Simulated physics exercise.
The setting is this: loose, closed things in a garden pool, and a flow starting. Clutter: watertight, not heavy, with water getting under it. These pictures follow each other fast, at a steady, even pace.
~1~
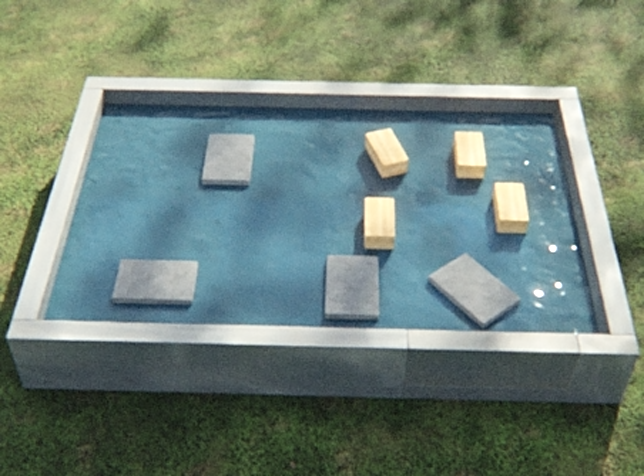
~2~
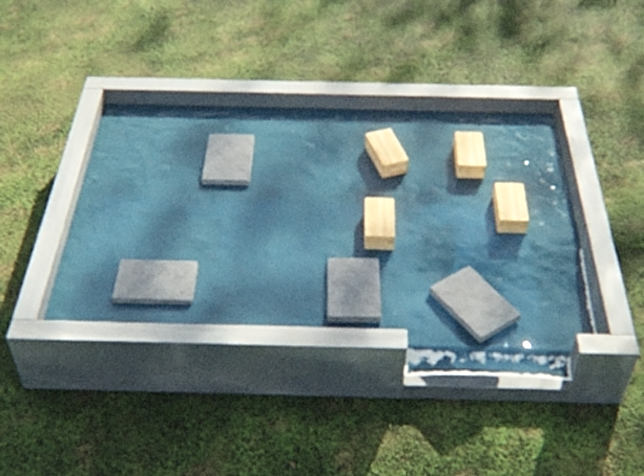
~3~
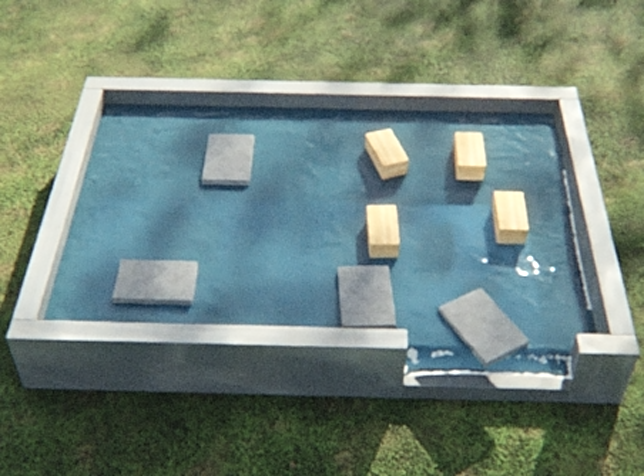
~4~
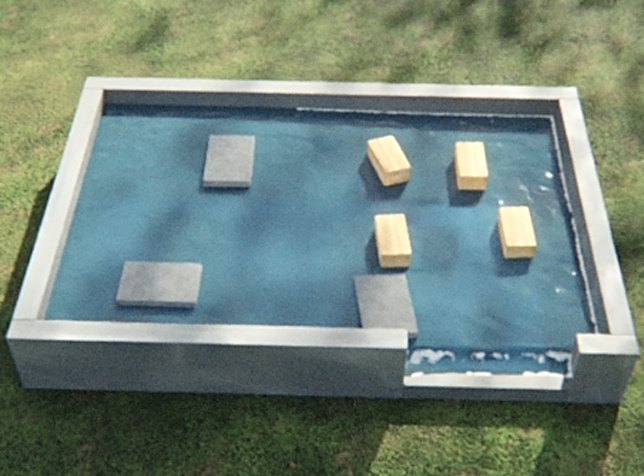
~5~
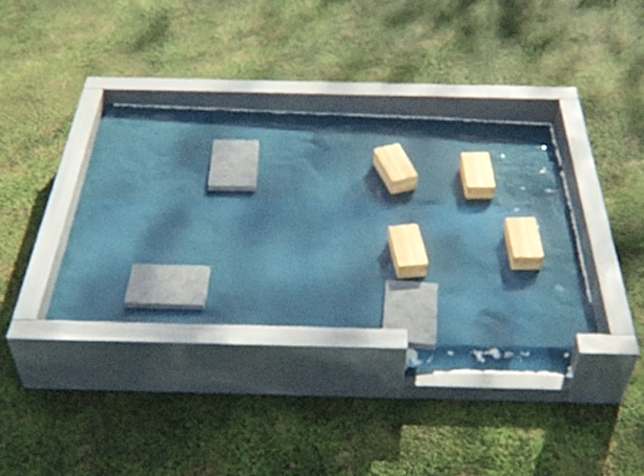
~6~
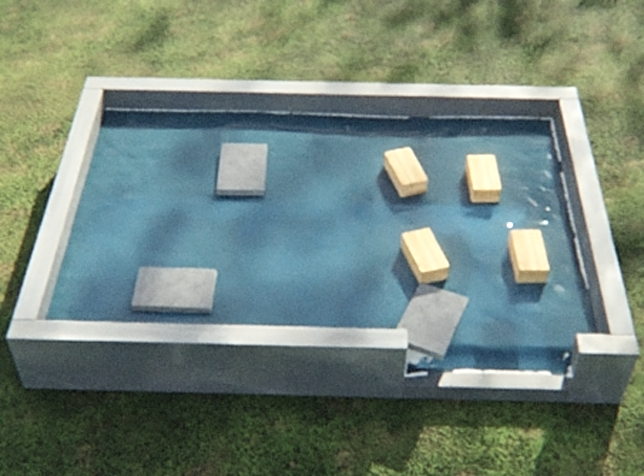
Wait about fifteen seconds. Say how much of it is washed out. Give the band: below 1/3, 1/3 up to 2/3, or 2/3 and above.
Two thirds plus.
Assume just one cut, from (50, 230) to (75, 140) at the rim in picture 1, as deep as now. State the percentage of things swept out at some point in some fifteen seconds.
That would be near 20 per cent of the things.
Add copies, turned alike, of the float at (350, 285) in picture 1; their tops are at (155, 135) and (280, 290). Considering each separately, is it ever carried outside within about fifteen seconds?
In order, the first is never leaving and the second is escaping.
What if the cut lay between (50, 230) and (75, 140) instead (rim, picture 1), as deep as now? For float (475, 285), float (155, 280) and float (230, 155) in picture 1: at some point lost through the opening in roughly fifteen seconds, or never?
First held back, then flushed away, then flushed away.
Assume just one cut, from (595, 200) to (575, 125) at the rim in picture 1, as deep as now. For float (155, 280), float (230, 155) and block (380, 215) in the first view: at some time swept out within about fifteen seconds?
Outcome for each, in the order asked: Not flushed / not flushed / flushed.
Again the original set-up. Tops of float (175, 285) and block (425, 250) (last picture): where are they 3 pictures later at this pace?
Expect them at roughly (200, 292) and roughly (470, 260).
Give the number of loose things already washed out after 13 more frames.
By then the total stands at 4.
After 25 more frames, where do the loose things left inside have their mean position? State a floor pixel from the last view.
I'd put it roughly at (379, 299).
A moment on, 2 of 8 are out; 6 afloat.
Next, 4 of 8 are out; 4 afloat.
Later, 5 of 8 are out; 3 afloat.
In the end, 6 of 8 are out; 2 afloat.
